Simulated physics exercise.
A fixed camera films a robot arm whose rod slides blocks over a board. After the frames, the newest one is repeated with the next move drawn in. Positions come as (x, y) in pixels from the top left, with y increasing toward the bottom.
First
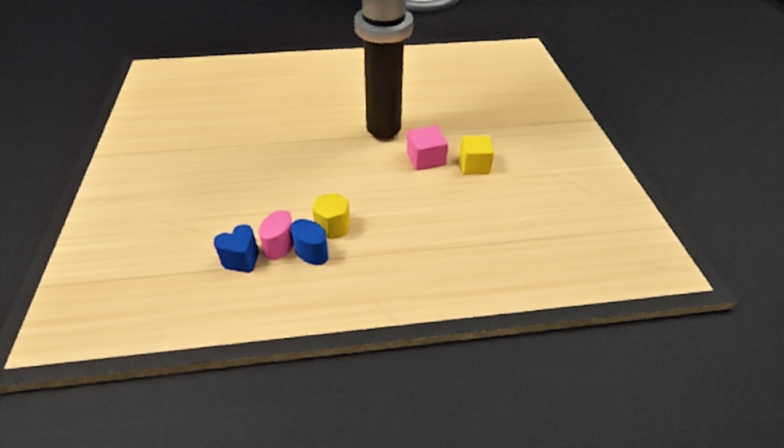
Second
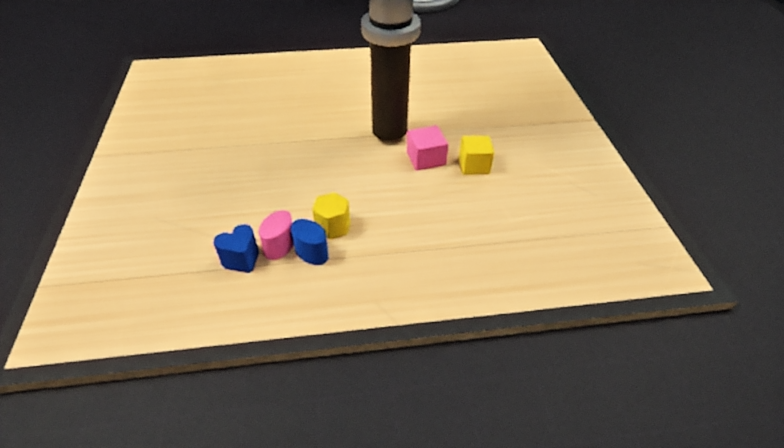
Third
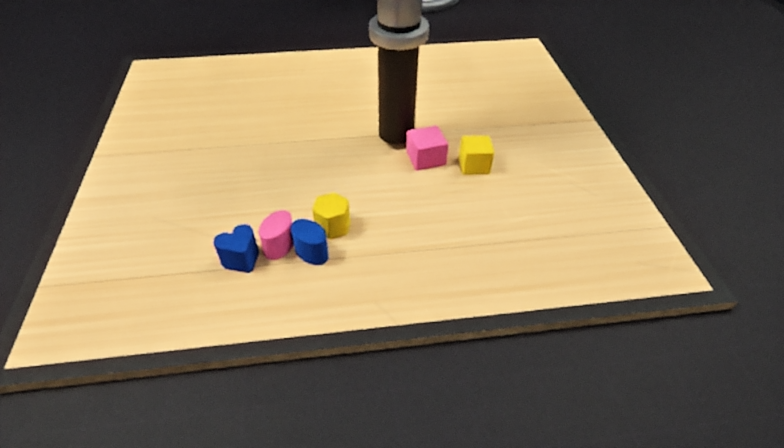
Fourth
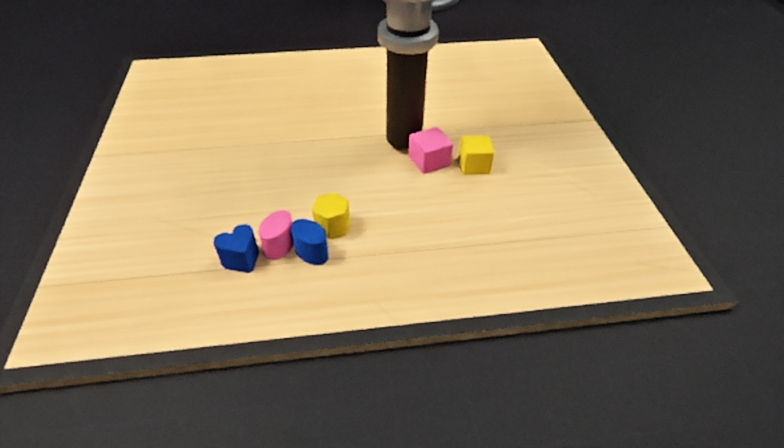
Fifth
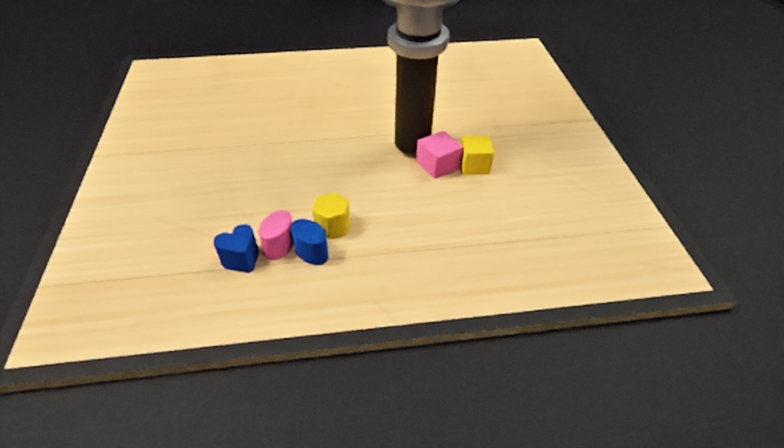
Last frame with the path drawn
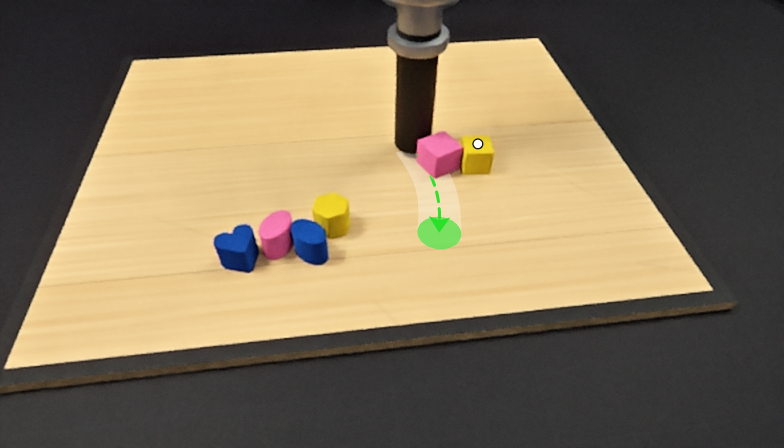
A black rod moved slowly right and slightly toward the viewer over a wooden board, then nudged a pink block a little closer to the yellow block beside it, while the other pieces stayed still.
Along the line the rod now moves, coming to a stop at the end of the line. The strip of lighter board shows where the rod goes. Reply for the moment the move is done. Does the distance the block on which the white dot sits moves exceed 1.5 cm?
My answer is no.
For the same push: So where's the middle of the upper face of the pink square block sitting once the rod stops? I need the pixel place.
If I read the scene right, the answer is (479, 173).
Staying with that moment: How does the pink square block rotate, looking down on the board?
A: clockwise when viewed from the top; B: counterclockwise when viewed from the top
Correct choice: B.
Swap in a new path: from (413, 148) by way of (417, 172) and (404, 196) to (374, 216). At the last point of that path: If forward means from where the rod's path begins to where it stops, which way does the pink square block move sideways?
Pushed left.
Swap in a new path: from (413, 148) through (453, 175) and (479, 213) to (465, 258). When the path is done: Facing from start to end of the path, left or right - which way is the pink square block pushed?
Its shift is leftward.
The drawn path runs from (413, 148) over (435, 186) to (439, 233); the dot is on the yellow square block.
What follows on the original path. One third of the way, rod (429, 167); pink square block (465, 164), turned 30° anticlockwise; yellow square block (485, 145), turned 25° anticlockwise.
Two thirds of the way, rod (439, 195); pink square block (479, 173), turned 60° anticlockwise; yellow square block (485, 145), turned 25° anticlockwise.
At the end, rod (440, 227); pink square block (479, 173), turned 60° anticlockwise; yellow square block (485, 145), turned 25° anticlockwise.
